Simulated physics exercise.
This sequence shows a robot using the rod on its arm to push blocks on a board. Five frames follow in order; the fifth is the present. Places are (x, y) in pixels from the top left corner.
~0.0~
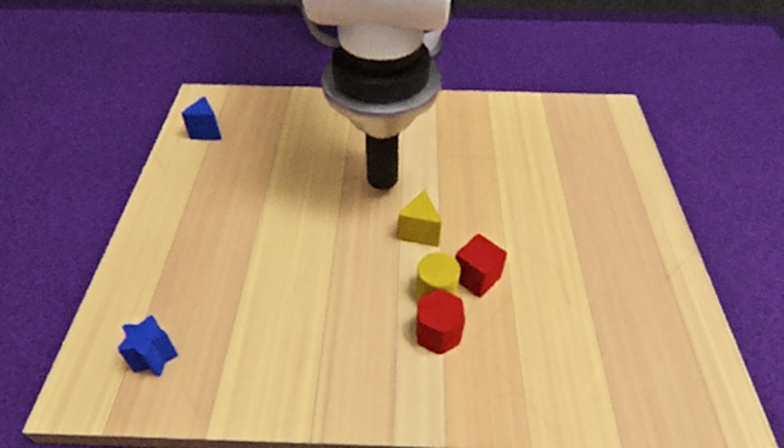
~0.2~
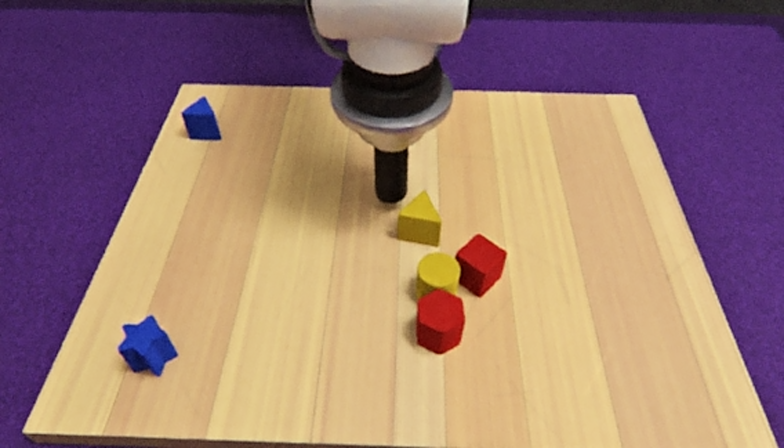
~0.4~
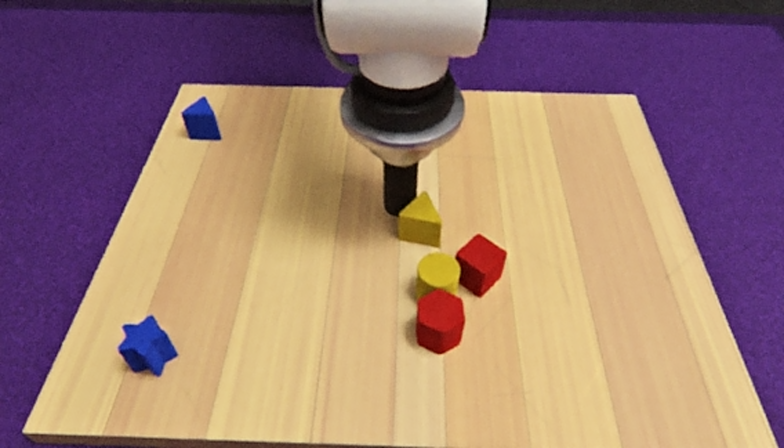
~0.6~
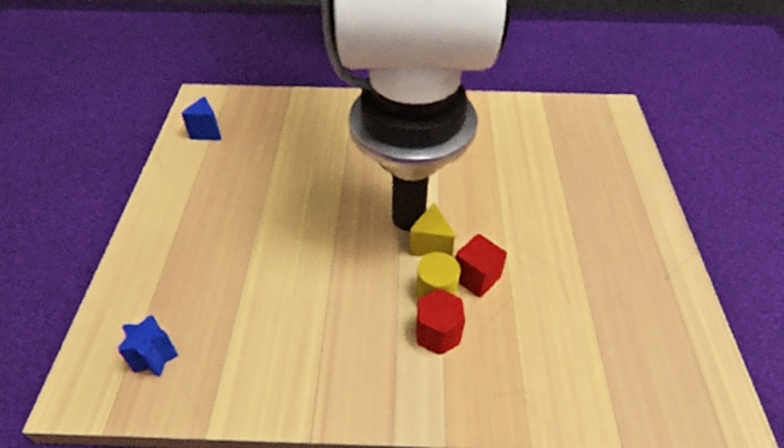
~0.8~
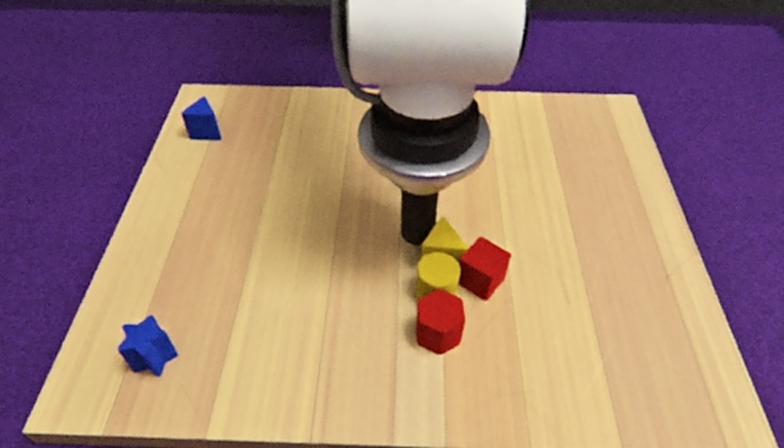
Robot arm lowering its black rod toward the yellow triangle and pushing it slightly right against the red block on a wooden board.
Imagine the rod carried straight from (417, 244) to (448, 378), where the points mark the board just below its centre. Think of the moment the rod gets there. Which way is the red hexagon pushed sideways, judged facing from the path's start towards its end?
So, looking from the first point of the path to the last, the red hexagon moves rightwards.
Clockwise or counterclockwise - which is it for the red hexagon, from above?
Direction: Clockwise.
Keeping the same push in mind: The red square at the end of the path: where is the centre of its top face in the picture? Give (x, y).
The top centre is at (510, 264).
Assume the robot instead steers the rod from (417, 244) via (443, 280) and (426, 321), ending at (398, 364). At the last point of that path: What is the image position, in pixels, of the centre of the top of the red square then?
Pixel (517, 271).
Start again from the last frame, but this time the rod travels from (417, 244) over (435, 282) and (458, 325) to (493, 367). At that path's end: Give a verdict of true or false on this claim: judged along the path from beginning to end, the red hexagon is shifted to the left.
The statement is incorrect.
On the path given first. One third of the way, rod (427, 272); yellow circular block (450, 288); red hexagon (440, 326); yellow three-sided block (463, 253), turned 25° anticlockwise; red square (510, 264).
Two thirds of the way, rod (438, 318); yellow circular block (480, 320); red hexagon (441, 345), turned 15° clockwise; yellow three-sided block (464, 254), turned 30° anticlockwise; red square (510, 264).
At the end, rod (450, 368); yellow circular block (491, 334); red hexagon (438, 397), turned 55° clockwise; yellow three-sided block (464, 254), turned 30° anticlockwise; red square (510, 264).
